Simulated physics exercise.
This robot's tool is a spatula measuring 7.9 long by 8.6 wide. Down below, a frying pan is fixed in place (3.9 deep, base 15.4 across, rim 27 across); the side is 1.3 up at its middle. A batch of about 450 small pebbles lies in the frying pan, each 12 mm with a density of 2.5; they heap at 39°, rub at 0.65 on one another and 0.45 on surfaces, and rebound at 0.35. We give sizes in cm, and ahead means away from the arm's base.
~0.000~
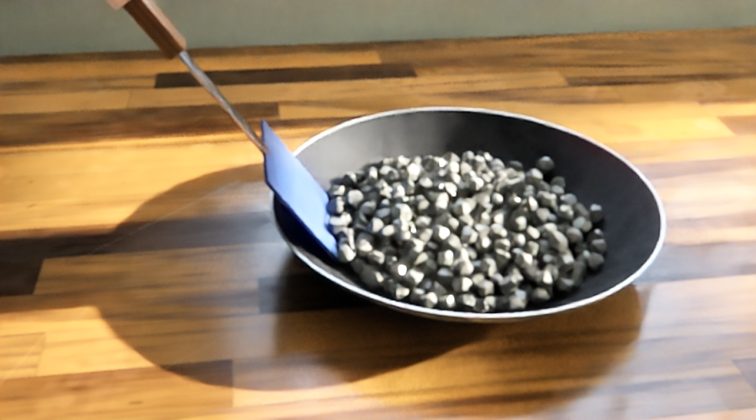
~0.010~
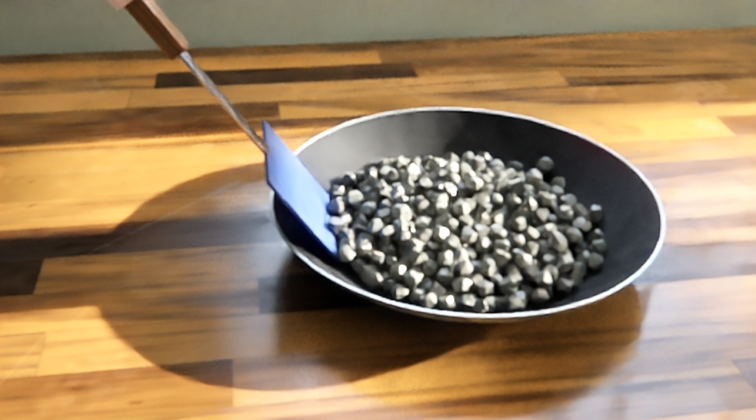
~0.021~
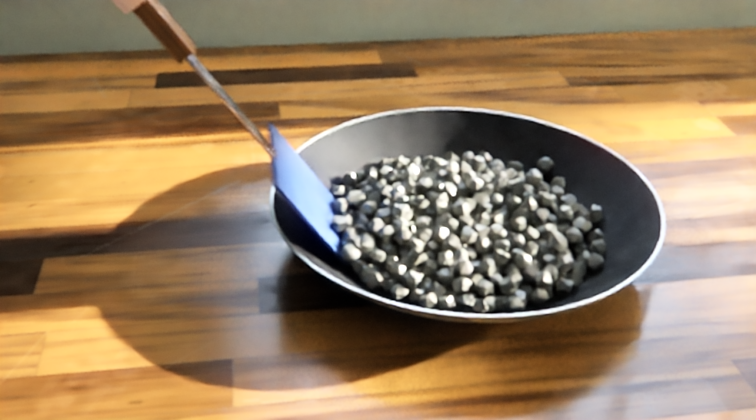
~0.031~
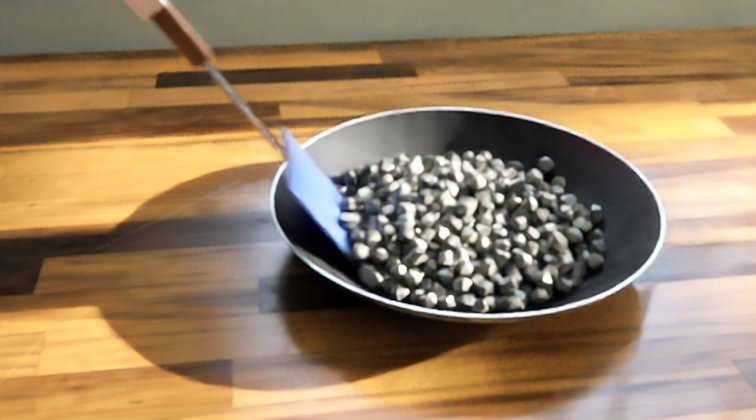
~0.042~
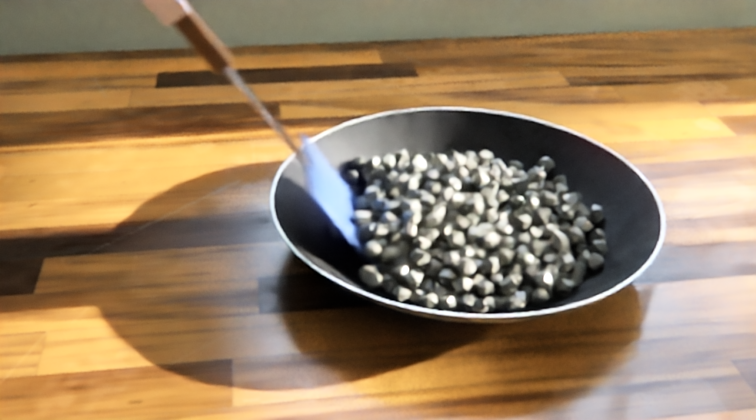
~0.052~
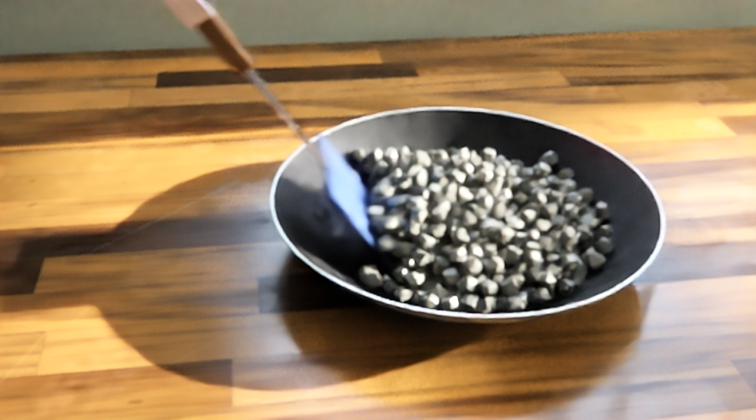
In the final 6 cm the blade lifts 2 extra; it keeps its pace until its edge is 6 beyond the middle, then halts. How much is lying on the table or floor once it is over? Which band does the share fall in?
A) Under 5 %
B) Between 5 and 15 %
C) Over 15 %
Option C: Over 15 %.
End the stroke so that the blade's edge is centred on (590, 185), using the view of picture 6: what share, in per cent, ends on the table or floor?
Around 55 percent ends on the table or floor.
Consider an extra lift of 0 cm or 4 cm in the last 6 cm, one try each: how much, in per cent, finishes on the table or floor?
Roughly 20 % and then 25 %.
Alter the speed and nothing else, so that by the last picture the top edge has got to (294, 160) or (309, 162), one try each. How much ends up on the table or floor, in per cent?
Roughly 10 per cent, then roughly 25 per cent.
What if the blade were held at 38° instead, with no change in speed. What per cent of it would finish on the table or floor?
Estimate: Approx. 25 %.
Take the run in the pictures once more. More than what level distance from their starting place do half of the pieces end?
The answer is about 7 cm.
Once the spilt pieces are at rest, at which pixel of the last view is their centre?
About (721, 220).
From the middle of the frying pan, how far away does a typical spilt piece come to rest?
The answer is around 22 cm.
After 0.08 s, sloping 56°, highest piece 12 above the table; 452 in the frying pan, 1 on the blade or in flight.
After 0.11 s, sloping 56°, highest piece 20 above the table; 451 in the frying pan, 2 on the blade or in flight.
After 0.32 s, sloping 56°, highest piece 47 above the table; 342 in the frying pan, 98 on the table or floor, 13 on the blade or in flight.
After 1.37 s, sloping 56°, highest piece 5 above the table; 341 in the frying pan, 112 on the table or floor.
In the end, 341 in the frying pan, 112 on the table or floor. That is 25 % on the table or floor.
